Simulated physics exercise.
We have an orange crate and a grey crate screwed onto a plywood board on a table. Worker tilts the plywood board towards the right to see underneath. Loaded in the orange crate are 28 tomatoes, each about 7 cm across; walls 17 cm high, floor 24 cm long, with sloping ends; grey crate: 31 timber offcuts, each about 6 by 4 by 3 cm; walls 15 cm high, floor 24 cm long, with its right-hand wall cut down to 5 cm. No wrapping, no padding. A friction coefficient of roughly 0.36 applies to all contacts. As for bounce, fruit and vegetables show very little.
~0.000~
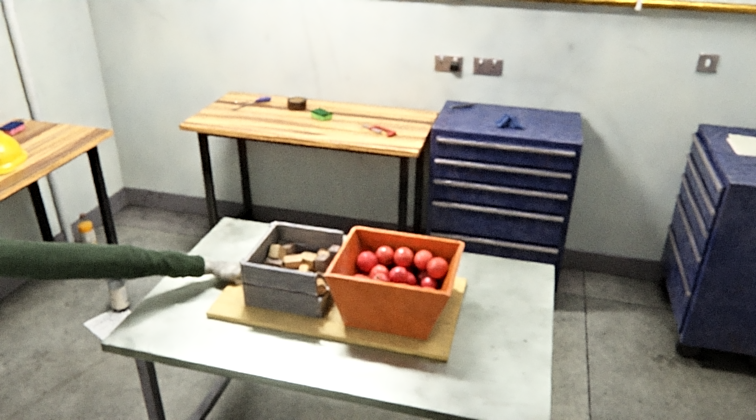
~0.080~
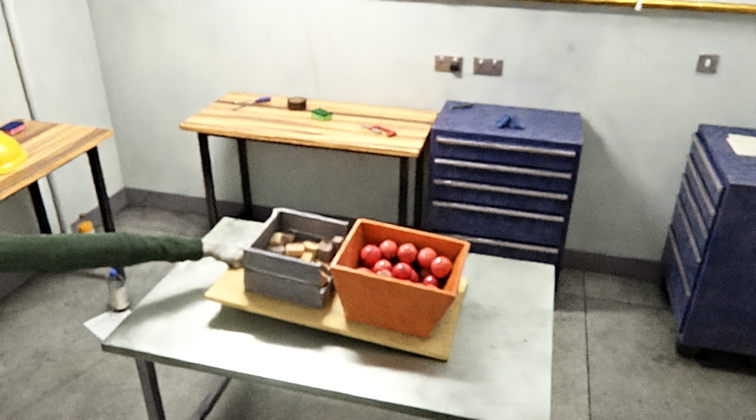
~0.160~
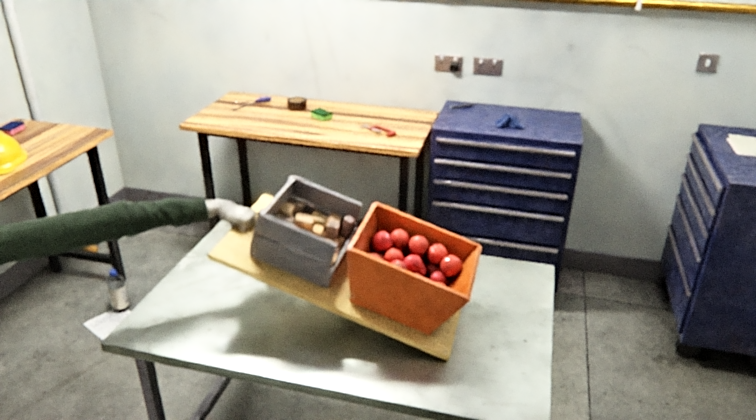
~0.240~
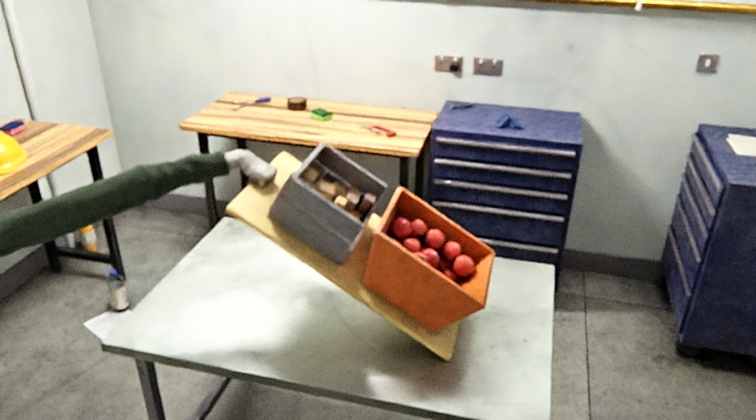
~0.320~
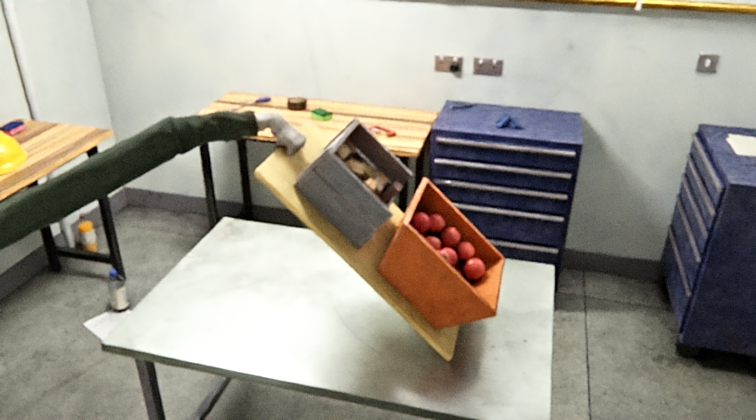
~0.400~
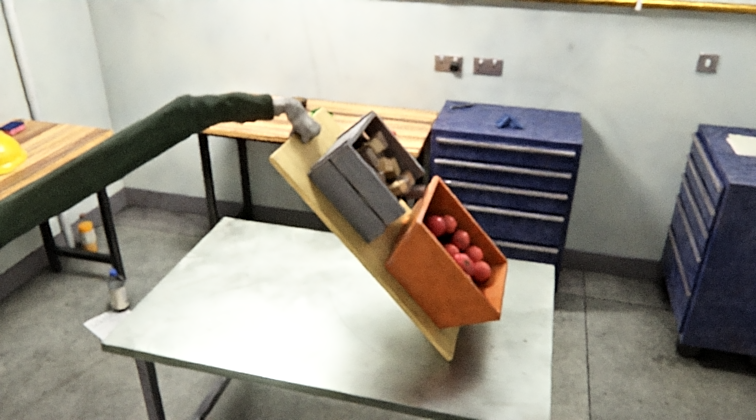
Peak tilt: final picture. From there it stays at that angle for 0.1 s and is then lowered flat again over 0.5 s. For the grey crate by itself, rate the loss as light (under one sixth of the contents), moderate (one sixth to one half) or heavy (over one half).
Loss rating: Heavy.
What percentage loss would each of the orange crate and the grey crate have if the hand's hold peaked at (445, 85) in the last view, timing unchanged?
In that case orange crate sheds 100 percent of its load and grey crate sheds 100 percent.
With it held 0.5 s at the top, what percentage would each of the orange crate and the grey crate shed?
Orange crate 0%, grey crate 50%.
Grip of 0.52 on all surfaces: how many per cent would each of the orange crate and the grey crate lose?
Then the orange crate sheds 0 per cent, while the grey crate sheds 60 per cent.
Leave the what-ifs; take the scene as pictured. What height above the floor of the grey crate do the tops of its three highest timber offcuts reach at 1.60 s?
6 centimetres high, more or less.
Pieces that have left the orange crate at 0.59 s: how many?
Roughly 0 for the orange crate.
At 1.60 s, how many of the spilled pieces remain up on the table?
Around 8 of them.
After 0.59 s, tilt 44°; 0 of 28 out of the orange crate and 12 of 31 out of the grey crate.
After 0.83 s, tilt 13°; 1 of 28 out of the orange crate and 21 of 31 out of the grey crate.
After 1.17 s, tilt 0°; 1 of 28 out of the orange crate and 21 of 31 out of the grey crate.
Final count (at 1.60 s), 1 of 28 out of the orange crate and 21 of 31 out of the grey crate. Asked share, 21 of 31, 68 per cent.
